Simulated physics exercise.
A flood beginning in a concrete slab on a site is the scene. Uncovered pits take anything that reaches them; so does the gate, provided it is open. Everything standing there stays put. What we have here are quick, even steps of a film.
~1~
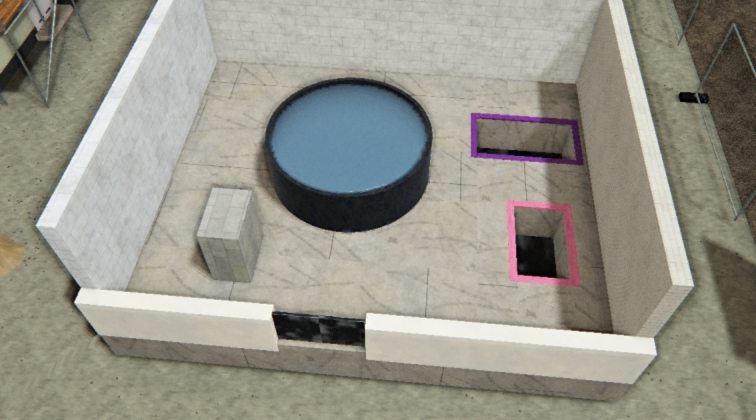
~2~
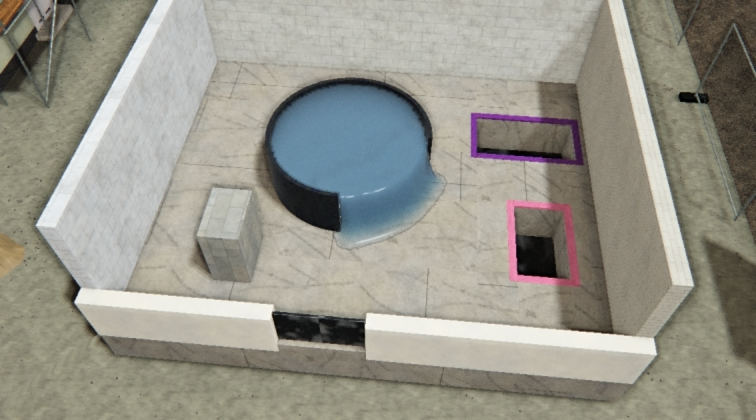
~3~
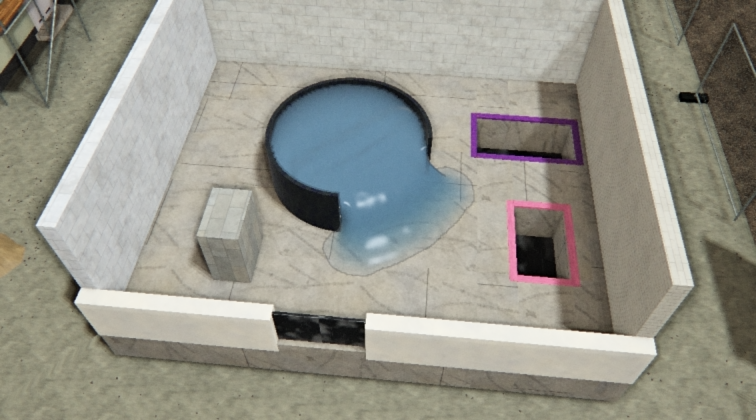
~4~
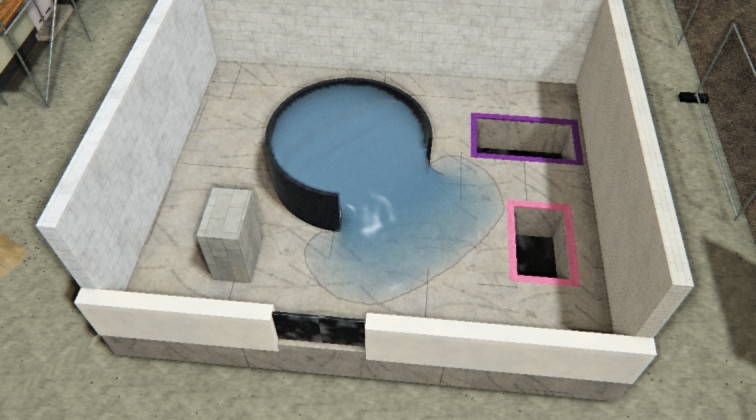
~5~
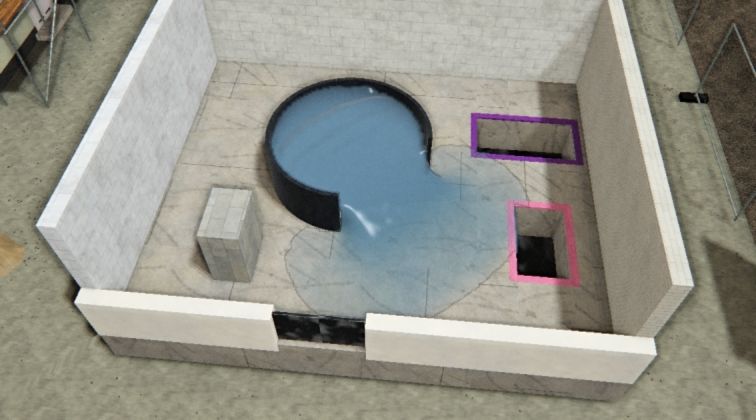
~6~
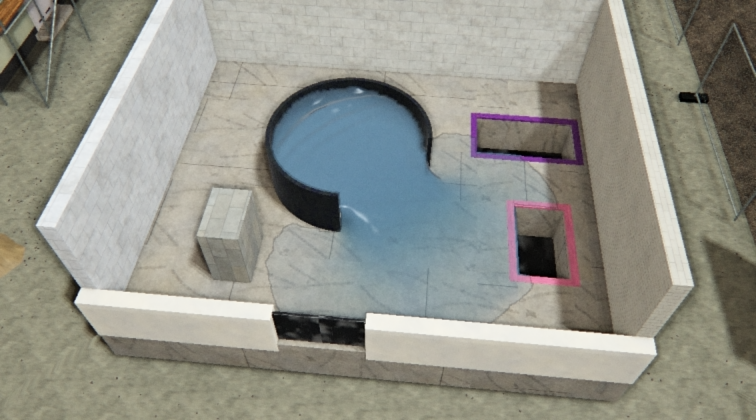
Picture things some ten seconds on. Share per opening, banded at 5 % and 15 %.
As I see it, the gate ends up low - beneath five per cent. The purple pit ends up mid-range - five to fifteen per cent. The pink pit ends up high - past fifteen per cent.
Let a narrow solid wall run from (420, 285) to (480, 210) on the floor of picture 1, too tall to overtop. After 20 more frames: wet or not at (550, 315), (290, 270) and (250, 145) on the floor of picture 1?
Going one after another, I'd say reached by the flood, then reached by the flood, then kept clear of the flood.
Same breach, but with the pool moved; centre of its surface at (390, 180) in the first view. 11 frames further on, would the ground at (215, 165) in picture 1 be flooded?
At that place it stays spared.
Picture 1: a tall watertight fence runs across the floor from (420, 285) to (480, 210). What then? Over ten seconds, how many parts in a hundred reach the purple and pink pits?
The purple pit gets 30 per cent and the pink pit gets 20 per cent.
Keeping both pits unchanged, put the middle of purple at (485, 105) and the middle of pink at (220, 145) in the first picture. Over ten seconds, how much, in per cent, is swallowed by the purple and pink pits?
Percentages by pit: Purple at 40, pink at 10.
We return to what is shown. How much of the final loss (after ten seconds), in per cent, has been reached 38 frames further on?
Estimate: Some 80 %.
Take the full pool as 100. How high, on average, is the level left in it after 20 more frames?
Near 26 in a hundred.
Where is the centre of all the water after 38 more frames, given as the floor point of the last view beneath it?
The water's centre sits above (385, 233).
A moment on, water covers 35 % of the floor; the gate 0 %, the purple pit 0 %, the pink pit 5 %.
Next, water covers 40 % of the floor; the gate 0 %, the purple pit 1 %, the pink pit 12 %.
Then, water covers 50 % of the floor; the gate 0 %, the purple pit 5 %, the pink pit 25 %.
Later, water covers 70 % of the floor; the gate 0 %, the purple pit 9 %, the pink pit 43 %.
In the end, water covers 80 % of the floor; the gate 0 %, the purple pit 11 %, the pink pit 54 %.
